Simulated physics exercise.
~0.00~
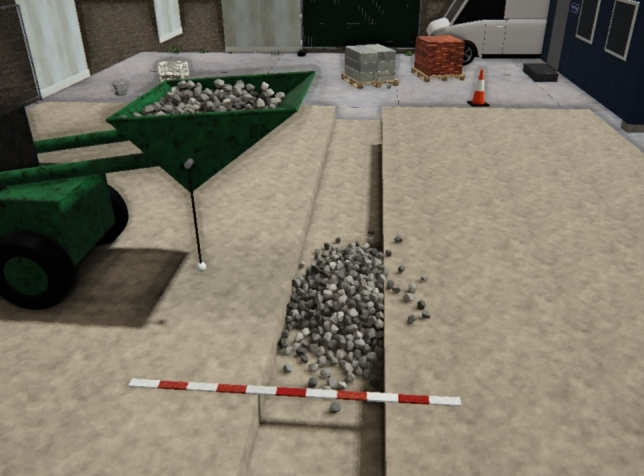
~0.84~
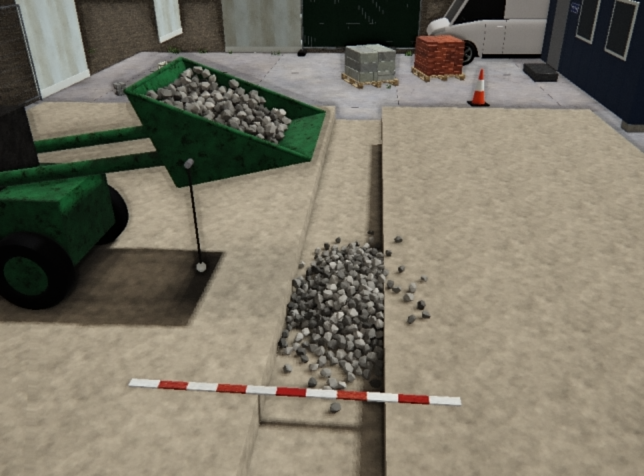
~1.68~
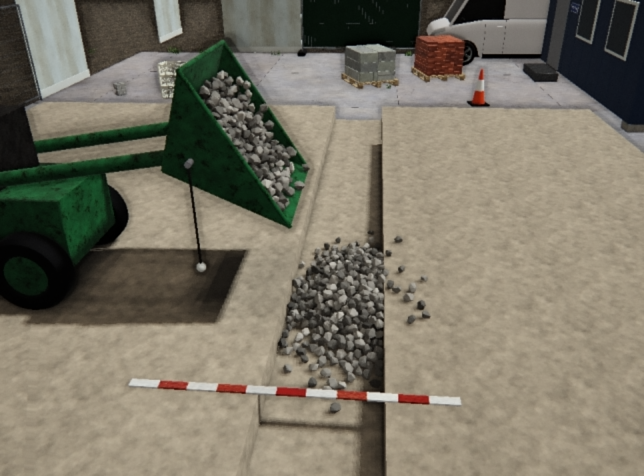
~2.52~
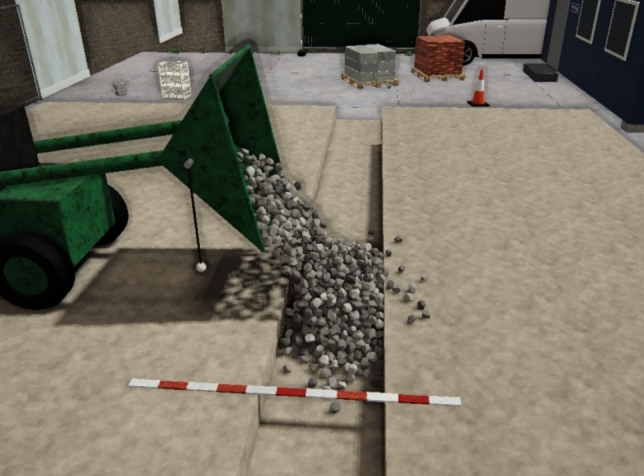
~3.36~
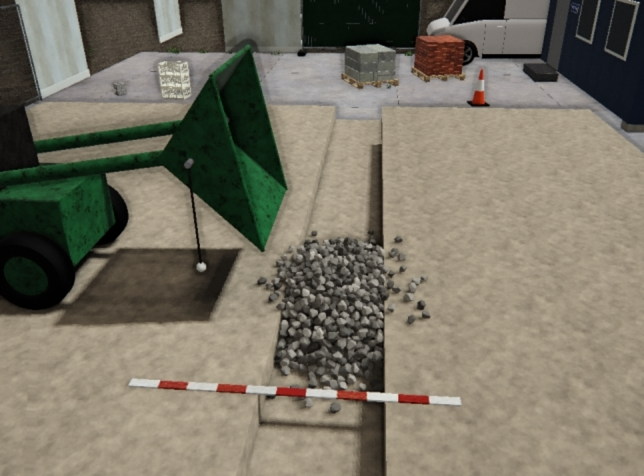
A green loader with a bucket full of grey stones tipped it steadily forward to the right until the stones slid out onto the loose pile in the trench, leaving the bucket steeply tilted and empty, with a few stones scattered around the edges.
